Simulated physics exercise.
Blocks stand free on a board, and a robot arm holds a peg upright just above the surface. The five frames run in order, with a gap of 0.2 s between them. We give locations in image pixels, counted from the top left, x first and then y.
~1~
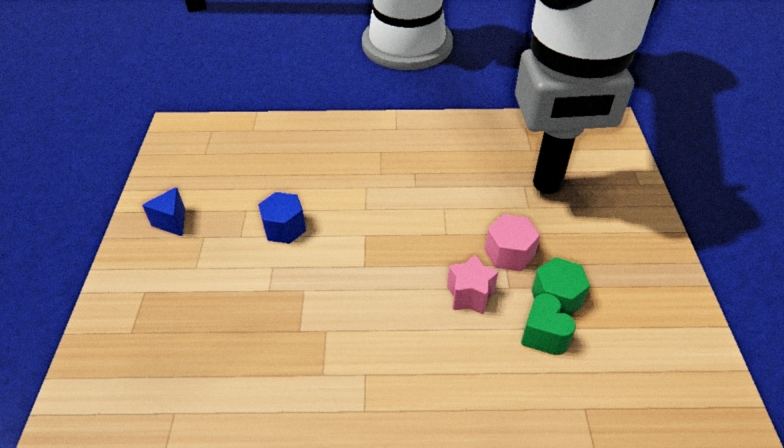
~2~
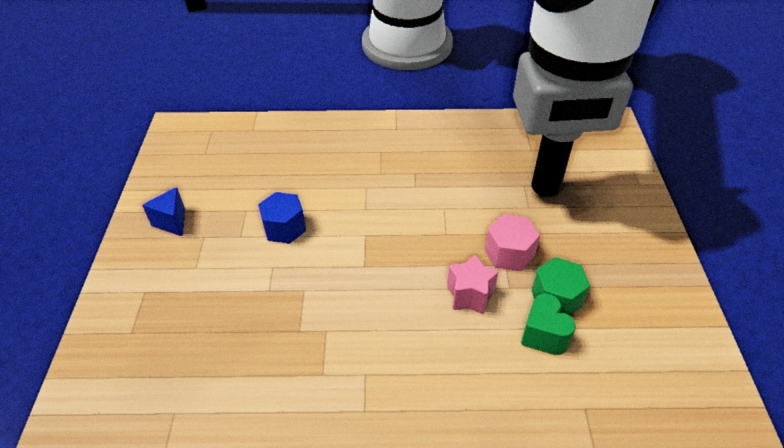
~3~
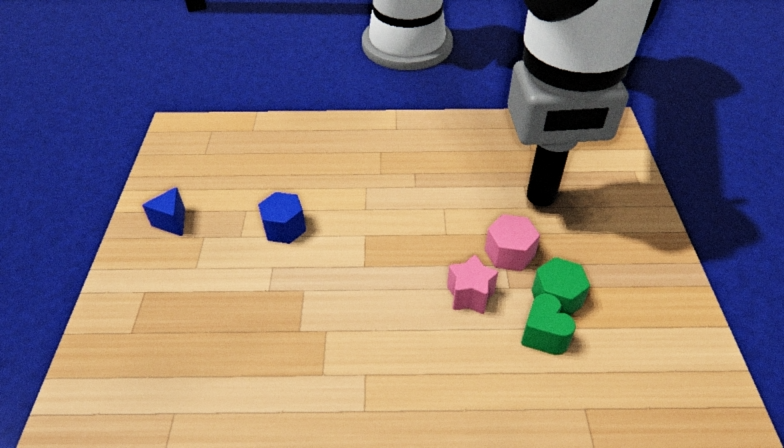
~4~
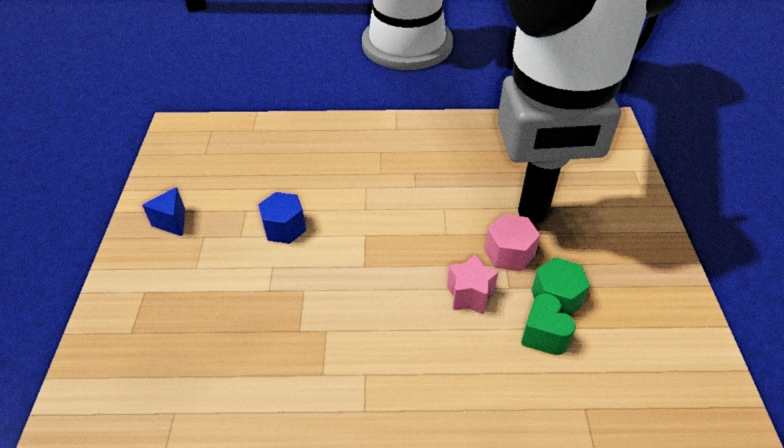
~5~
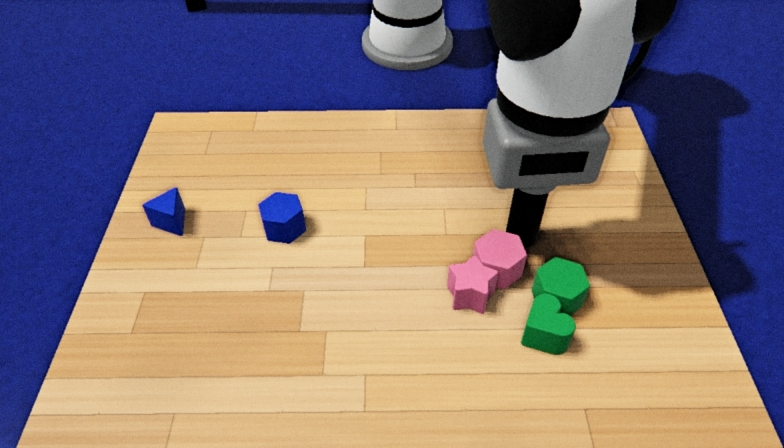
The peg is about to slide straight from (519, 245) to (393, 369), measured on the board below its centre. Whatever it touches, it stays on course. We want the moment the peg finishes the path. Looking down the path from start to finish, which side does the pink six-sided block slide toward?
It's going to go right.
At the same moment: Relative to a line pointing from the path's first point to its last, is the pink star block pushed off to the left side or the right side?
The answer is right.
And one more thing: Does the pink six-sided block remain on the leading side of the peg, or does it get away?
At the end of the path, the peg is still pushing the pink six-sided block ahead of it.
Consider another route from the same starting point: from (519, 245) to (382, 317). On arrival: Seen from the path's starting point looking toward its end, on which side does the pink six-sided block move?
The pink six-sided block goes left.
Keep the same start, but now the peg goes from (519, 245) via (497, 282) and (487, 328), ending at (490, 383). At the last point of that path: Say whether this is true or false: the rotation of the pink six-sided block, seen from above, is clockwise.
The claim holds.
What follows on the original path. One third of the way, peg (482, 275); pink star block (423, 310); pink six-sided block (457, 285).
Two thirds of the way, peg (440, 317); pink star block (363, 344); pink six-sided block (406, 325), turned 25° clockwise.
At the end, peg (393, 363); pink star block (298, 365), turned 40° clockwise; pink six-sided block (349, 364), turned 50° clockwise; green six-sided block unmoved.
